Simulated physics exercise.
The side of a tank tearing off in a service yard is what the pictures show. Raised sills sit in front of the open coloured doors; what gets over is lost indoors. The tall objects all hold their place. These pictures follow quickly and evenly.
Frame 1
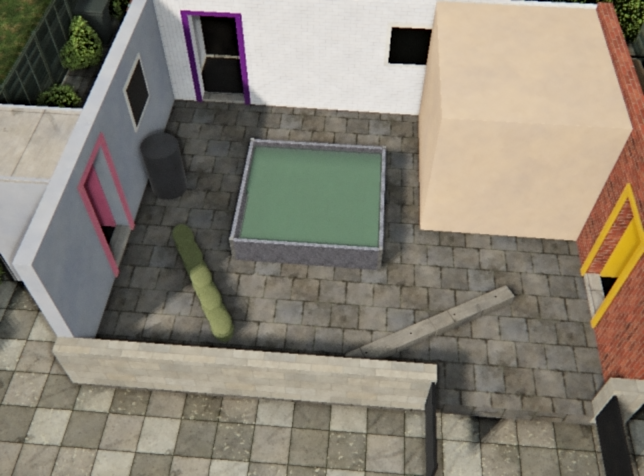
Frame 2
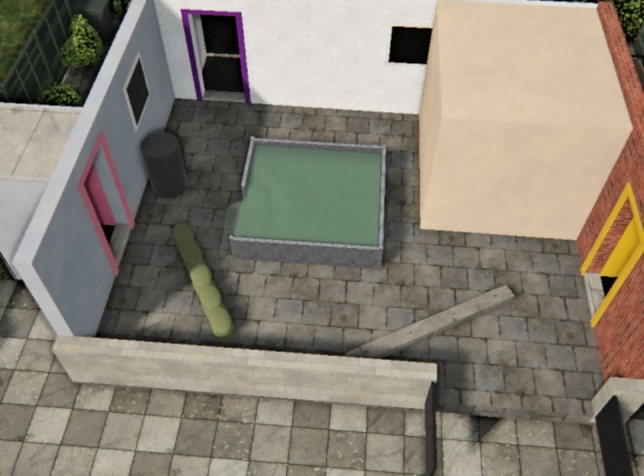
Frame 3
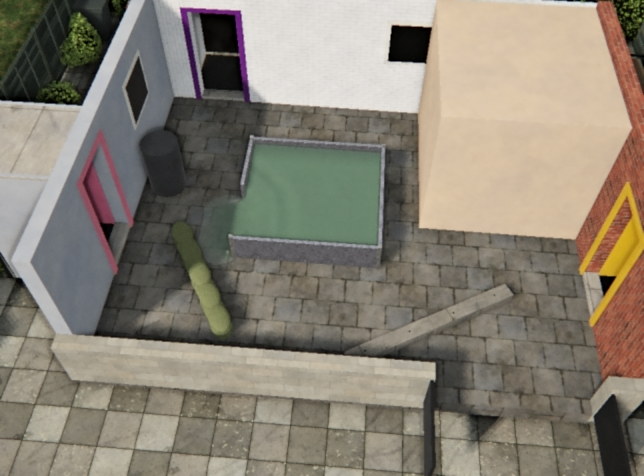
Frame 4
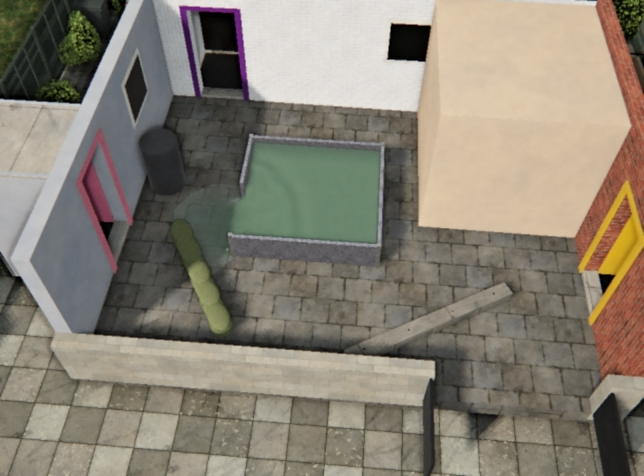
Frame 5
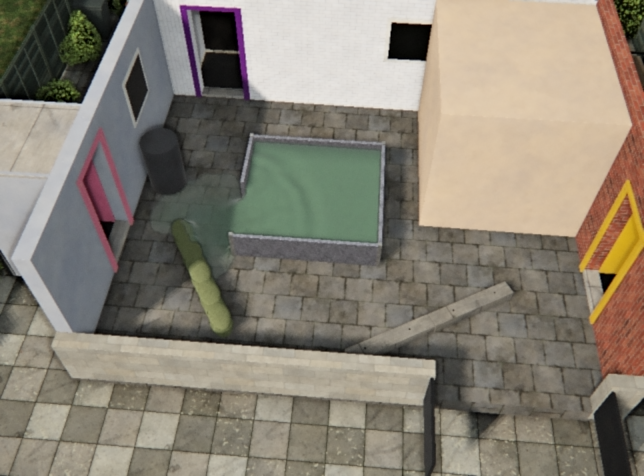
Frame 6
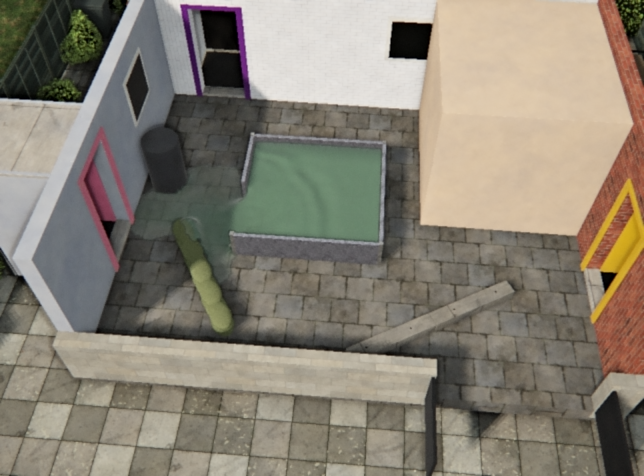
In a paved service yard walled in white, grey and brick, a square open tank sits full of still green water. Its left side tears away and water pours out through the gap. The thin sheet spreads left across the paving, past the end of the lumpy green object, towards the grey wall.
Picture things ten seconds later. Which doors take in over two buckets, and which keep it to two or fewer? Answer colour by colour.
The purple door takes in over two; the pink door keeps it to two or fewer; the yellow door keeps it to two or fewer.
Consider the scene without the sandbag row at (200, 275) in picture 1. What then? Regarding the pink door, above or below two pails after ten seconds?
One by one: Pink door tops the limit.
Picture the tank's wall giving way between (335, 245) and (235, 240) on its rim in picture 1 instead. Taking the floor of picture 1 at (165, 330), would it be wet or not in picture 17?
It would be drenched.
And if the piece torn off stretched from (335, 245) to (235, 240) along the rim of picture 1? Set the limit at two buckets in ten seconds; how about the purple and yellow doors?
Well, purple gets less, but yellow gets more.
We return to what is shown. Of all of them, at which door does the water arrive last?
Result: The yellow door.
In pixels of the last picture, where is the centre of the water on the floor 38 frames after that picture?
My pick is pixel (282, 224).
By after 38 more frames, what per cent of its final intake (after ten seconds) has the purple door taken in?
Around 80 %.
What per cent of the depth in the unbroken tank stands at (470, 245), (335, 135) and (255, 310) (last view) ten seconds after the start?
My figures are about 12, 6 and 4 percent.
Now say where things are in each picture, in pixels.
The first picture shows still water in the open tank at (312, 194).
In the second picture, water pours out at (241, 225) and has run to (225, 257).
In the third picture, water pours out at (241, 225) and has run to (213, 260).
In the fourth picture, the front is at (180, 210), out from the gap at (240, 223).
In the fifth picture, water pours out at (241, 223) and has run to (155, 215).
In the sixth picture, water pours out at (242, 222) and has run to (139, 205).
A moment on, water covers 10 % of the floor; the purple door not reached, the pink door wet at the sill, nothing in, the yellow door not reached.
Next, water covers 30 % of the floor; the purple door not reached, the pink door wet at the sill, nothing in, the yellow door not reached.
Then, water covers 50 % of the floor; the purple door under two buckets in, the pink door under two buckets in, the yellow door not reached.
Later, water covers 70 % of the floor; the purple door over two buckets in, the pink door under two buckets in, the yellow door not reached.
In the end, water covers 90 % of the floor; the purple door far over two buckets in, the pink door under two buckets in, the yellow door wet at the sill, nothing in.
